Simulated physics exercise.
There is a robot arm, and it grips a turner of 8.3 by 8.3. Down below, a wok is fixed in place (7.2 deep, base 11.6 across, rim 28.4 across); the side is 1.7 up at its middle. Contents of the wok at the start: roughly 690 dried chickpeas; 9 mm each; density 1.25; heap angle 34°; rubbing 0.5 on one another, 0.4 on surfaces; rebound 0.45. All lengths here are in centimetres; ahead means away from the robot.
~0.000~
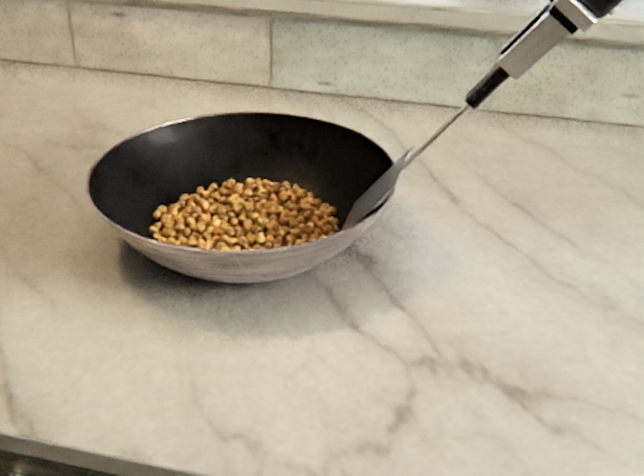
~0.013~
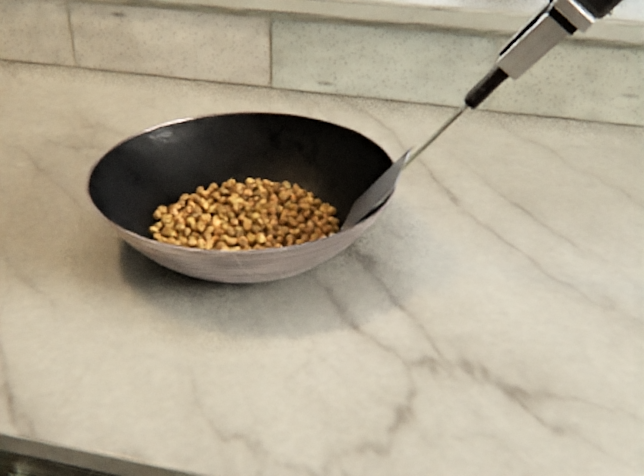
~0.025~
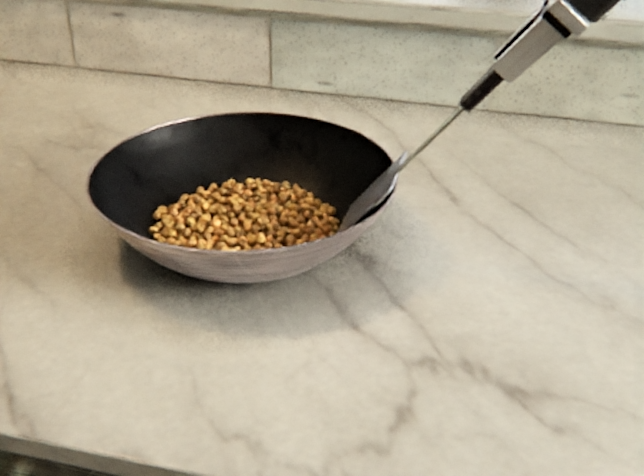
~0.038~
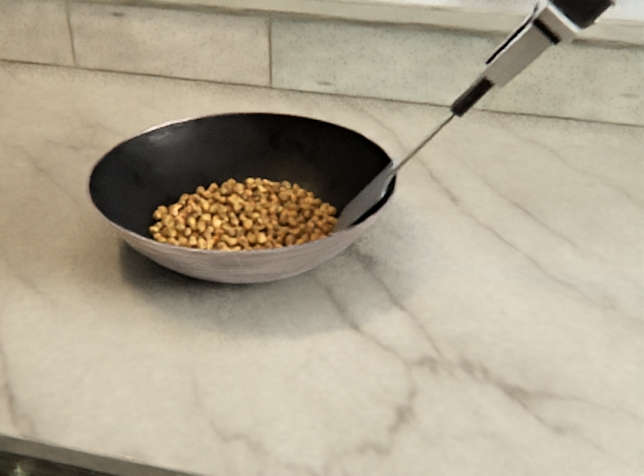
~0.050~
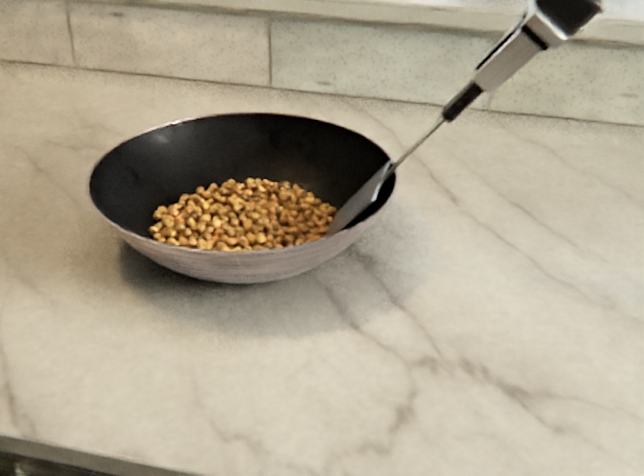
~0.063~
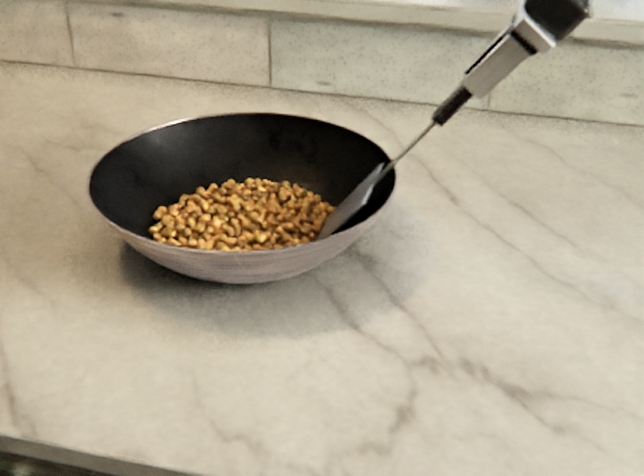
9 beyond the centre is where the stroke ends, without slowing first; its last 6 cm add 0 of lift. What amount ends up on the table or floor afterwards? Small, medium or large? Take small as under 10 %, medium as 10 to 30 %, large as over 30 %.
Small, so under 10 %.
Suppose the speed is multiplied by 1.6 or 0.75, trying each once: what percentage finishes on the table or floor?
Roughly 15 % and roughly 0 %.
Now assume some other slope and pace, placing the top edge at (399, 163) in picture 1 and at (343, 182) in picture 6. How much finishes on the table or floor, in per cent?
It works out to about 20 %, more or less.
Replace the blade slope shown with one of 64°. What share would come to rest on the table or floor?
Near 5 %.
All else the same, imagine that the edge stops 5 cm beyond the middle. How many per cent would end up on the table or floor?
With that change, I'd expect about 0 per cent.
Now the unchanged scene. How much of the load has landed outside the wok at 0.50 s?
About 5 per cent.
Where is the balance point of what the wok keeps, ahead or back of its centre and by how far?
Forward offset: Roughly 5.0 cm.
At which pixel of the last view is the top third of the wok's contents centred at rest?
(148, 184).
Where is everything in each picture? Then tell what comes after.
In the first picture, the turner top edge at (404, 167), sloping 52°; upper third of the load around (249, 222), from x 155 to 335, top at y 180; 686 in the wok.
In the second picture, the turner top edge at (403, 168), sloping 52°; upper third of the load around (249, 222), from x 155 to 335, top at y 180.
In the third picture, the turner top edge at (399, 170), sloping 52°; upper third of the load around (249, 222), from x 155 to 335, top at y 180.
In the fourth picture, the turner top edge at (391, 175), sloping 52°; upper third of the load around (249, 222), from x 155 to 335, top at y 180.
In the fifth picture, the turner top edge at (382, 180), sloping 52°; upper third of the load around (249, 222), from x 155 to 335, top at y 180.
In the sixth picture, the turner top edge at (373, 183), sloping 52°; upper third of the load around (250, 221), from x 155 to 335, top at y 180; 686 in the wok.
After 0.16 s, sloping 52°, highest piece 5 above the table; 686 in the wok.
After 0.26 s, sloping 52°, highest piece 6 above the table; 686 in the wok.
After 0.50 s, sloping 52°, highest piece 8 above the table; 661 in the wok, 22 on the table or floor, 3 on the blade or in flight.
After 1.55 s, sloping 52°, highest piece 7 above the table; 660 in the wok, 26 on the table or floor.
In the end, 660 in the wok, 26 on the table or floor. That is 4 % on the table or floor.
